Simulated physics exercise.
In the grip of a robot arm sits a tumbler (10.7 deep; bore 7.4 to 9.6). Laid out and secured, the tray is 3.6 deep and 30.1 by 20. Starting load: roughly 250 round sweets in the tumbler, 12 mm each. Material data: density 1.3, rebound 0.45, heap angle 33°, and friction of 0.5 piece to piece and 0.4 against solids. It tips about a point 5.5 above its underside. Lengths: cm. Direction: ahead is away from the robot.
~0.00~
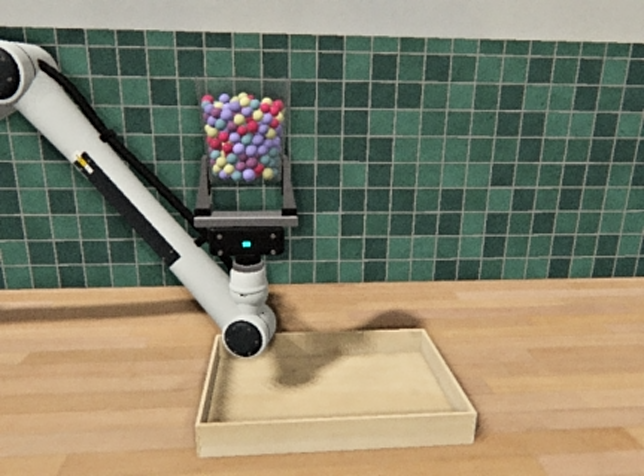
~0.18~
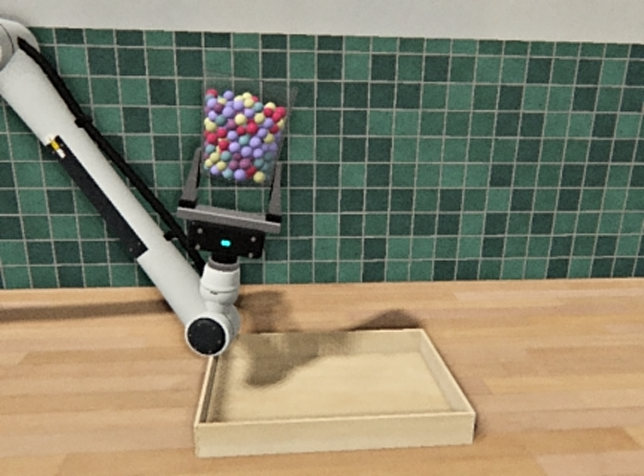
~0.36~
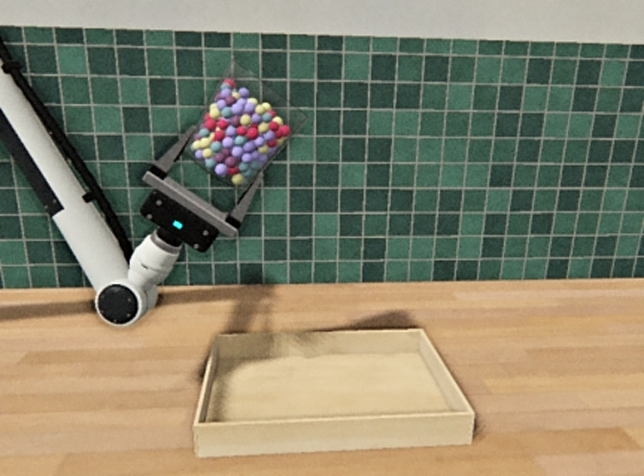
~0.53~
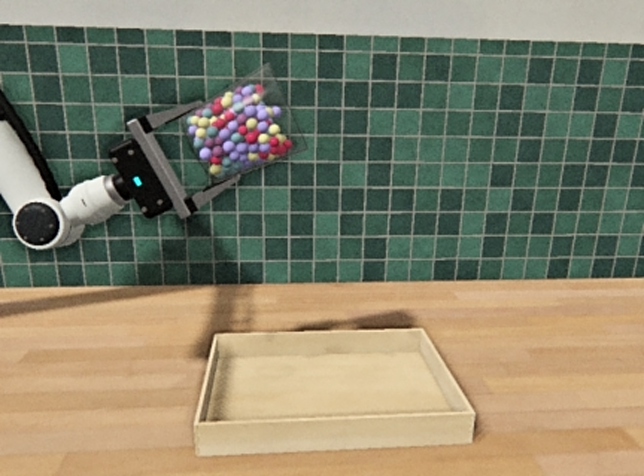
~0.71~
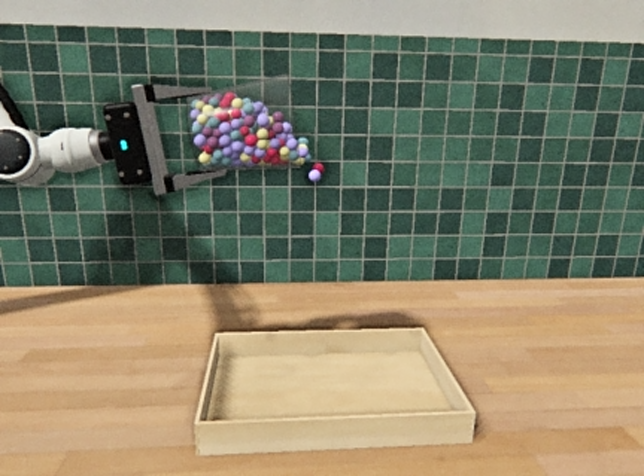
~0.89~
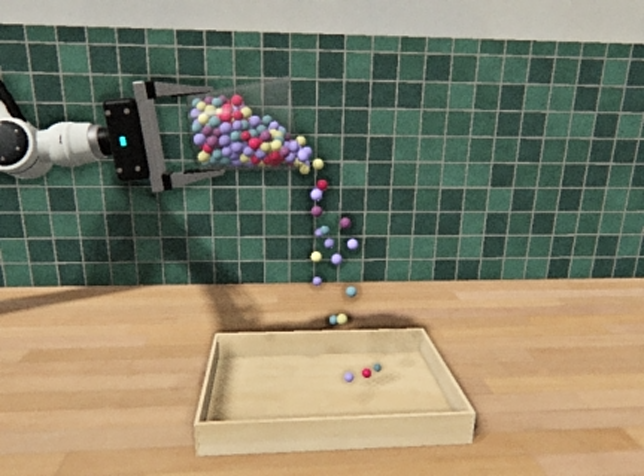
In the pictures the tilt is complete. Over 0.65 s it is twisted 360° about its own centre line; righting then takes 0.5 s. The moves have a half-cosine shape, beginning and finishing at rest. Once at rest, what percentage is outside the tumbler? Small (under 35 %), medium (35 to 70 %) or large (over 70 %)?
Medium.
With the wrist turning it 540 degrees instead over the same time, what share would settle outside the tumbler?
I'd expect some 45 per cent.
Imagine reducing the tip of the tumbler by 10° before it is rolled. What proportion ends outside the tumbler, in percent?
The share would be around 15 per cent.
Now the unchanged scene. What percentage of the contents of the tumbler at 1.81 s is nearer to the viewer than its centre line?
Estimated share: About 40 %.
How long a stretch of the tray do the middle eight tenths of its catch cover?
It spans something like 18 centimetres, give or take.
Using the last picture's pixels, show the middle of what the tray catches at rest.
Around (375, 381).
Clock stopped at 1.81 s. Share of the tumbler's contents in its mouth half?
I'd put it at some 40 per cent.
After 1.35 s, tipped 84°, highest piece 37 above the table; 167 in the tumbler, 44 in the tray, 3 on the table or floor, 37 in flight or on a rim.
After 1.81 s, tipped 37°, highest piece 36 above the table; 127 in the tumbler, 116 in the tray, 4 on the table or floor, 4 in flight or on a rim.
After 2.24 s, upright, highest piece 35 above the table; 126 in the tumbler, 119 in the tray, 6 on the table or floor.
After 2.94 s, upright, highest piece 35 above the table; 126 in the tumbler, 119 in the tray, 6 on the table or floor.
In the end, 126 in the tumbler, 119 in the tray, 6 on the table or floor. That is 50 % outside the tumbler.
